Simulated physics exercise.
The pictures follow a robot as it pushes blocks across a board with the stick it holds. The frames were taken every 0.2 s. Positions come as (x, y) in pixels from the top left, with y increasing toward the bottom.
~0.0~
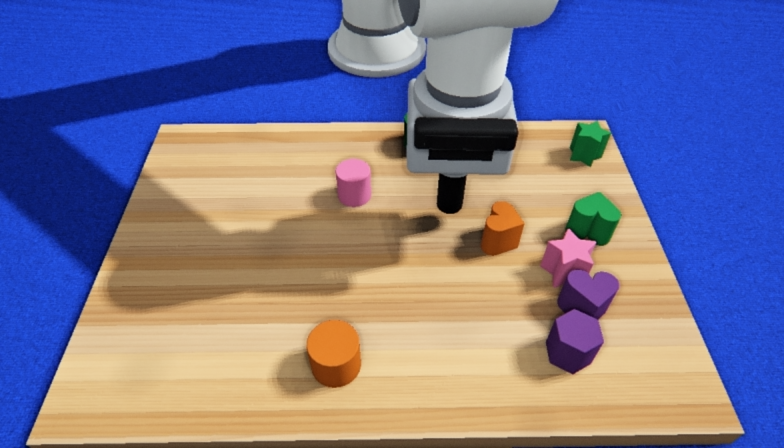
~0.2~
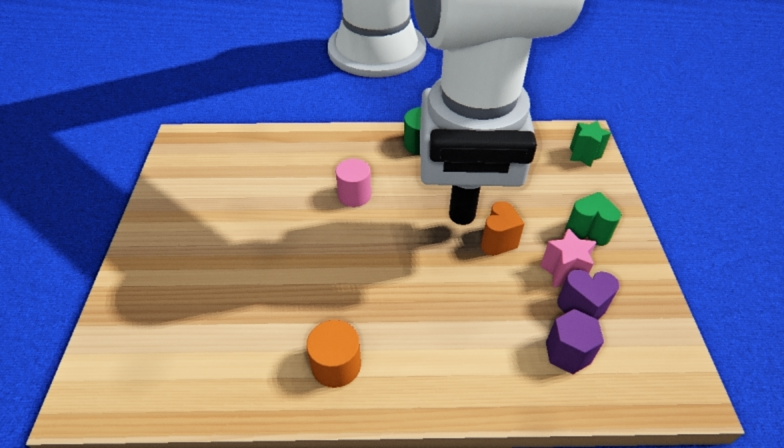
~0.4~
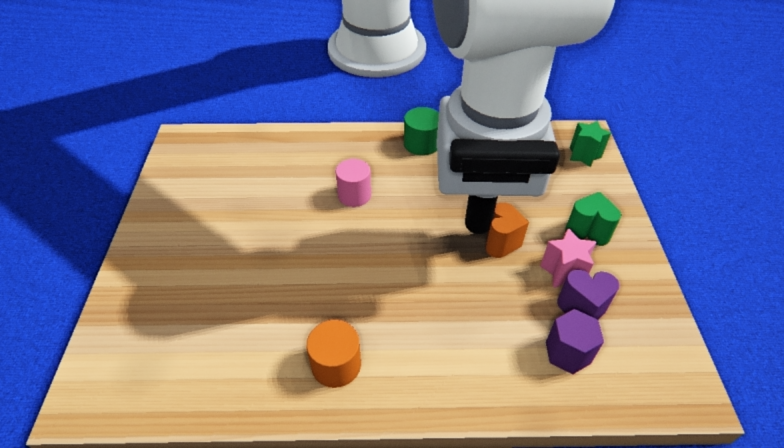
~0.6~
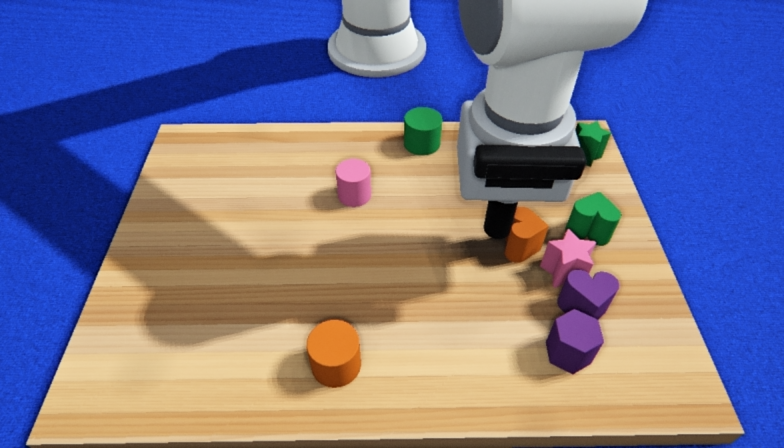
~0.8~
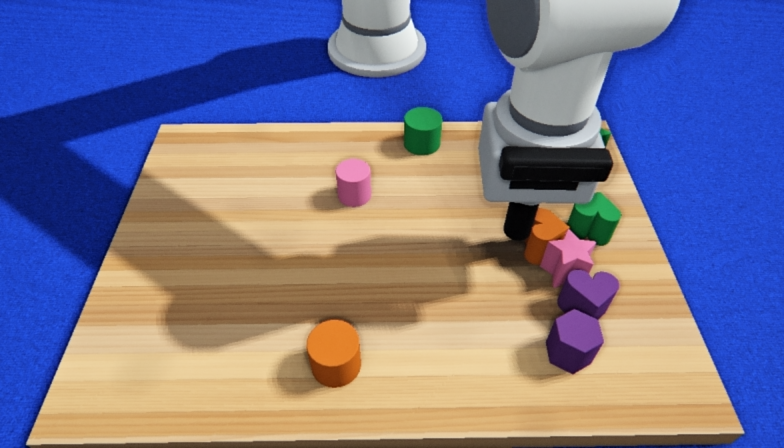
A robot arm moves right and pushes the orange heart toward the pink star.
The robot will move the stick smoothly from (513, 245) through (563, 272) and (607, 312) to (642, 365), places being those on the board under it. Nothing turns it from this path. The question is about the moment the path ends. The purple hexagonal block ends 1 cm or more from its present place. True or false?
The statement is correct.
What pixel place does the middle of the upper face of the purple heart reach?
The middle of its upper face should be somewhere near (627, 348).
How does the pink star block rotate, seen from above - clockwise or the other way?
Twists anticlockwise.
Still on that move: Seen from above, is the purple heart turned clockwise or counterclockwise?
Looking down, it rotates clockwise.
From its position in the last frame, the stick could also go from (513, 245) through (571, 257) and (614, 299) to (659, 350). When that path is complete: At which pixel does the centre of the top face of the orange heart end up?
Its top middle is near (621, 235).
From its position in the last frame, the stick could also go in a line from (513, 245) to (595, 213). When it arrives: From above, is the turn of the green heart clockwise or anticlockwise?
It goes round opposite to clock hands.
On the path given first. One third of the way, stick (569, 260); orange heart (583, 229), turned 65° anticlockwise; pink star block (610, 260), turned 30° clockwise; purple heart (597, 288), turned 15° clockwise.
Two thirds of the way, stick (614, 300); orange heart (584, 229), turned 65° anticlockwise; pink star block (642, 274), turned 15° anticlockwise; purple hexagonal block (578, 337), turned 20° clockwise; purple heart (610, 311), turned 30° clockwise.
At the end, stick (651, 354); orange heart (584, 229), turned 65° anticlockwise; pink star block (644, 275), turned 20° anticlockwise; purple hexagonal block (574, 345), turned 55° clockwise; purple heart (627, 348), turned 75° clockwise.
